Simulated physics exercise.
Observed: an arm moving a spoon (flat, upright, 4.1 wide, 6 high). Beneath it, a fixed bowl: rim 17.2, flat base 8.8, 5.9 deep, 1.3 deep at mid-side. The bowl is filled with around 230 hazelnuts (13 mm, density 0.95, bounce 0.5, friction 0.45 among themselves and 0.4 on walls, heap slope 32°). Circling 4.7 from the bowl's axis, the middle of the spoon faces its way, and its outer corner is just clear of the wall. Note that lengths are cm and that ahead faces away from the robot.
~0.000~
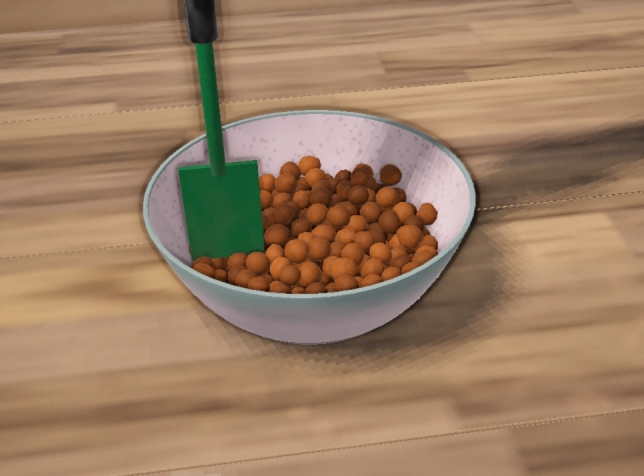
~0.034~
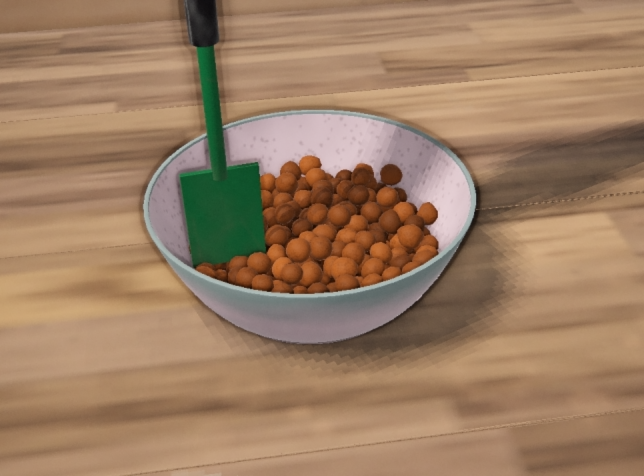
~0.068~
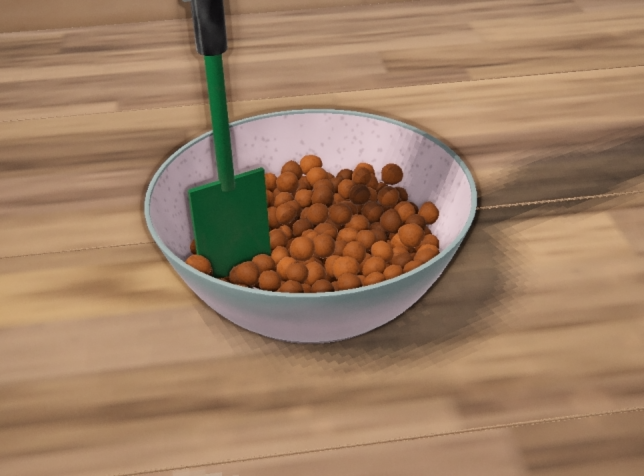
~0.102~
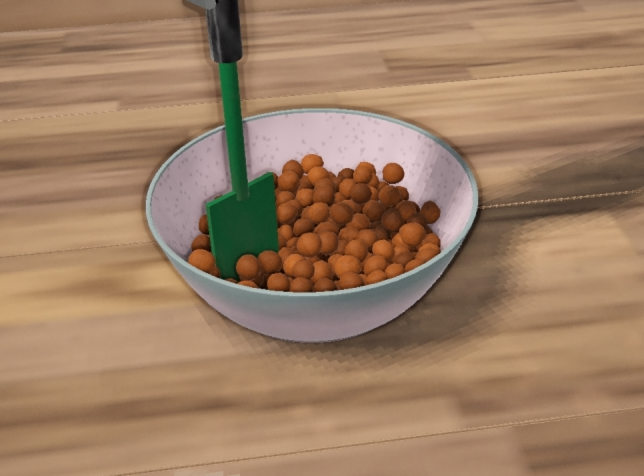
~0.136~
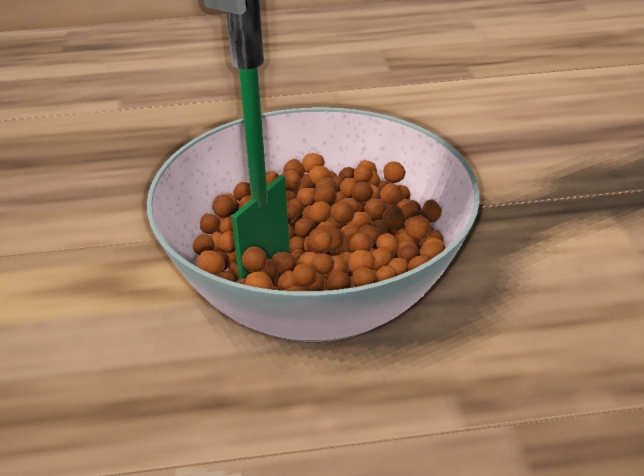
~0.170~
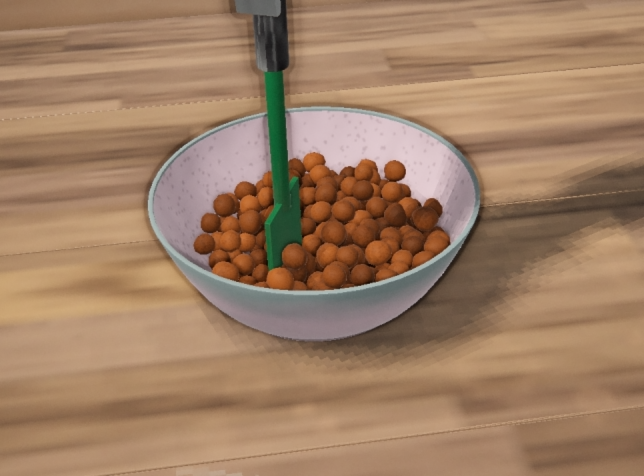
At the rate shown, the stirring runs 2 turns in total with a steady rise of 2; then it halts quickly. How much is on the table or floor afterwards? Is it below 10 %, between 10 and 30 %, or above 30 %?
Between 10 and 30 %.
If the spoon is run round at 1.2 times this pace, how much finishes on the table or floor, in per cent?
Roughly 20 per cent.
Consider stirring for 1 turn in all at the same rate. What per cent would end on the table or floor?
Estimate: Near 5 %.
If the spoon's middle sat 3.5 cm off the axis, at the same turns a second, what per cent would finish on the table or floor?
Then some 10 percent.
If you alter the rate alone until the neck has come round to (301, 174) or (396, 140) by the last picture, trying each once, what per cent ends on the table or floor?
First try: Around 20 %; second try: Around 40 %.
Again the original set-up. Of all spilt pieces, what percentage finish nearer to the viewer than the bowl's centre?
I'd estimate some 30 per cent.
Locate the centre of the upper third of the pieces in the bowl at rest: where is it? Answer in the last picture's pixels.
The centre is near pixel (308, 226).
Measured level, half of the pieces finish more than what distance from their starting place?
Reading: Around 6 cm.
By 0.77 s, 323° round, highest piece 8 above the table; 207 in the bowl, 25 on the table or floor, 2 in flight or on the tool.
By 1.37 s, 222° round, highest piece 7 above the table; 197 in the bowl, 37 on the table or floor.
By 1.87 s, 0° round, highest piece 5 above the table; 196 in the bowl, 38 on the table or floor.
By 2.57 s, 0° round, highest piece 5 above the table; 196 in the bowl, 38 on the table or floor.
Final count, 196 in the bowl, 38 on the table or floor. That is 16 % on the table or floor.
